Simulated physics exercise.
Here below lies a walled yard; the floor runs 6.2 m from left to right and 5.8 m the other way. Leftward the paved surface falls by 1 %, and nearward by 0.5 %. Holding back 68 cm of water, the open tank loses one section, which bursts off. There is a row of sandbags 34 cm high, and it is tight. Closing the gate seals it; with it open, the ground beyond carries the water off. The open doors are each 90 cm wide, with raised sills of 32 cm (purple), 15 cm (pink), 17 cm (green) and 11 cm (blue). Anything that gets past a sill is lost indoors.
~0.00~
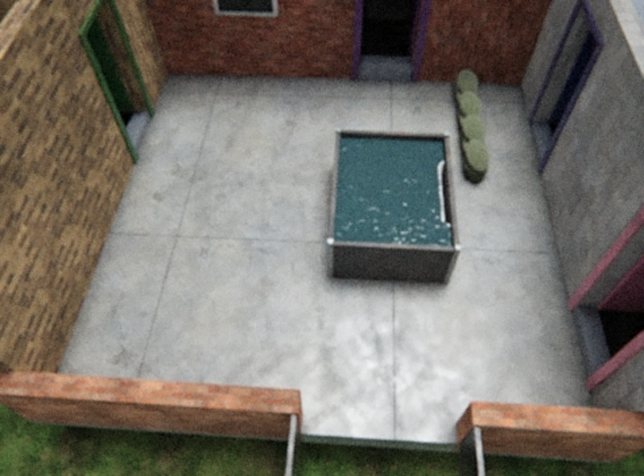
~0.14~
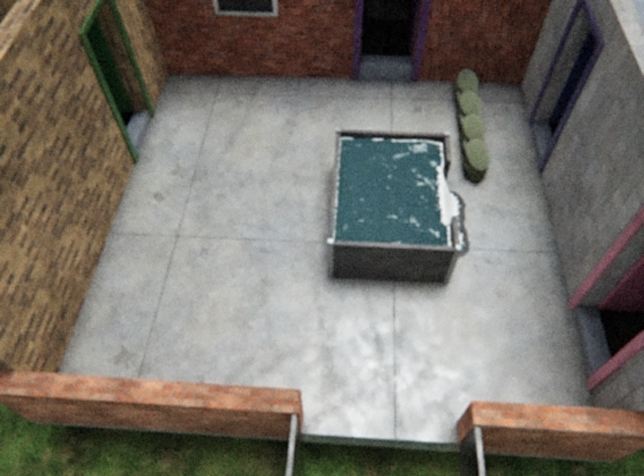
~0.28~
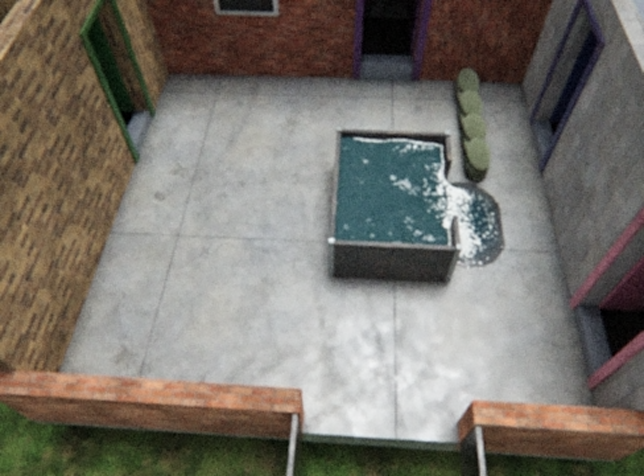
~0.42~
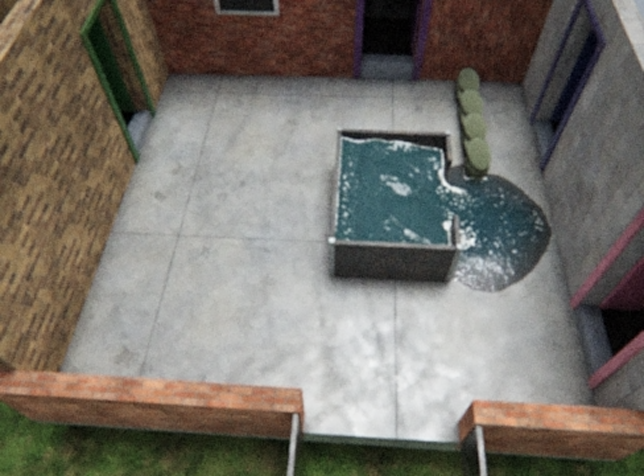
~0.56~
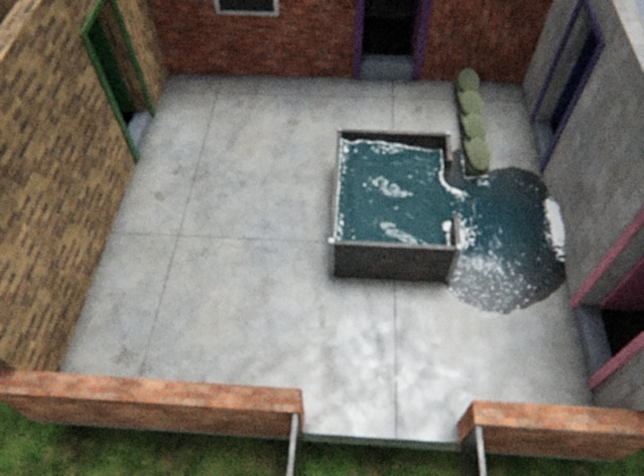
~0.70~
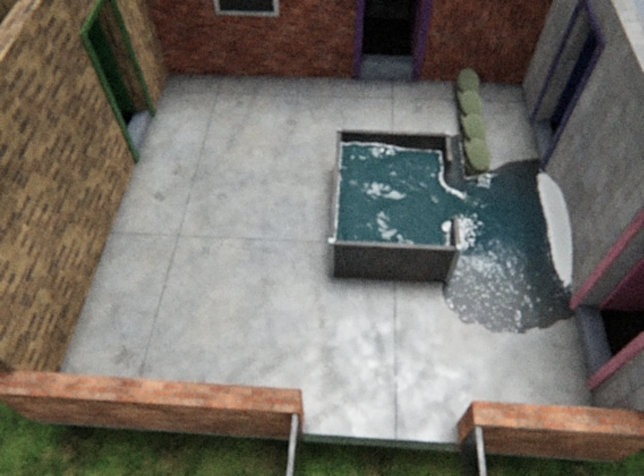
In a walled yard, water bursts from an open tank's right side and spreads to the right wall.
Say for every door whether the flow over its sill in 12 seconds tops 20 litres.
Outcome: Purple door: Fails to top it, pink door: Fails to top it, green door: Fails to top it, blue door: Tops it.
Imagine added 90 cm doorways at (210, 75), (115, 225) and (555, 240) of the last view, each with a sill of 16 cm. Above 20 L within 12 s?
First doorway falls short, second falls short, third gets there.
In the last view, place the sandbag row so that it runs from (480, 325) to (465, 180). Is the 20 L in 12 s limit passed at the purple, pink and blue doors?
Against the limit, the purple door stays within it, the pink door stays within it and the blue door stays within it.
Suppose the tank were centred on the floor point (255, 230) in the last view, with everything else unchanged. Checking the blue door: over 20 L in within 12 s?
Blue: Within limit.
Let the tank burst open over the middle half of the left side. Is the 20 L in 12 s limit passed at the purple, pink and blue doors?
Log - purple: Threshold not reached, pink: Threshold not reached, blue: Threshold not reached.
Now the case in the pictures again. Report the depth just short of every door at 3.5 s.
Centimetres: Purple 2 / pink 10 / green 0 / blue 16.
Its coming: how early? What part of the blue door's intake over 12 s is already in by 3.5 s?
By that time, around 10 per cent.
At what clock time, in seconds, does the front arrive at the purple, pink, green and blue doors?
The front reaches purple at 2.4 s, pink at 0.9 s, green at 7.5 s, blue at 0.9 s.
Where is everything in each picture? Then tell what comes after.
The open tank at (392, 189) is whole and still, 68 cm deep, in the first picture.
The front is at a hidden place, 0.5 m from the gap at (442, 213); 0.2 m2 of floor is under water; 68 cm left at the back of the open tank, in the second picture.
Water pours out at (443, 213) and has run 0.8 m, to (497, 247); typically 11 cm deep outside, 67 cm at the open tank's back, in the third picture.
The front is at (544, 234), 1.4 m from the gap at (443, 213); 1.9 m2 of floor is under water; 60 cm left at the back of the open tank, in the fourth picture.
The front is at (565, 269), 1.7 m from the gap at (443, 213); 2.9 m2 of floor is under water; 57 cm left at the back of the open tank, in the fifth picture.
The front is at (573, 306), 2.0 m from the gap at (443, 213); 3.4 m2 of floor is under water; 57 cm left at the back of the open tank, in the sixth picture.
After 1.4 s water covers 15 % of the floor and is deepest (38 cm) near (551, 228); purple door not reached, pink door 15 cm at the sill, 0 L in, green door not reached, blue door 13 cm at the sill, 0 L in.
After 2.2 s water covers 20 % of the floor and is deepest (33 cm) near (477, 90); purple door not reached, pink door 13 cm at the sill, 1 L in, green door not reached, blue door 12 cm at the sill, 5 L in.
After 3.5 s water covers 35 % of the floor and is deepest (26 cm) near (494, 127); purple door 2 cm at the sill, 0 L in, pink door 10 cm at the sill, 1 L in, green door not reached, blue door 16 cm at the sill, 7 L in.
After 7.0 s water covers 60 % of the floor and is deepest (18 cm) near (595, 429); purple door 1 cm at the sill, 0 L in, pink door 8 cm at the sill, 2 L in, green door not reached, blue door 12 cm at the sill, 69 L in.
After 12.0 s water covers 80 % of the floor and is deepest (9 cm) near (53, 394); purple door 2 cm at the sill, 0 L in, pink door 6 cm at the sill, 2 L in, green door 4 cm at the sill, 0 L in, blue door 3 cm at the sill, 71 L in.
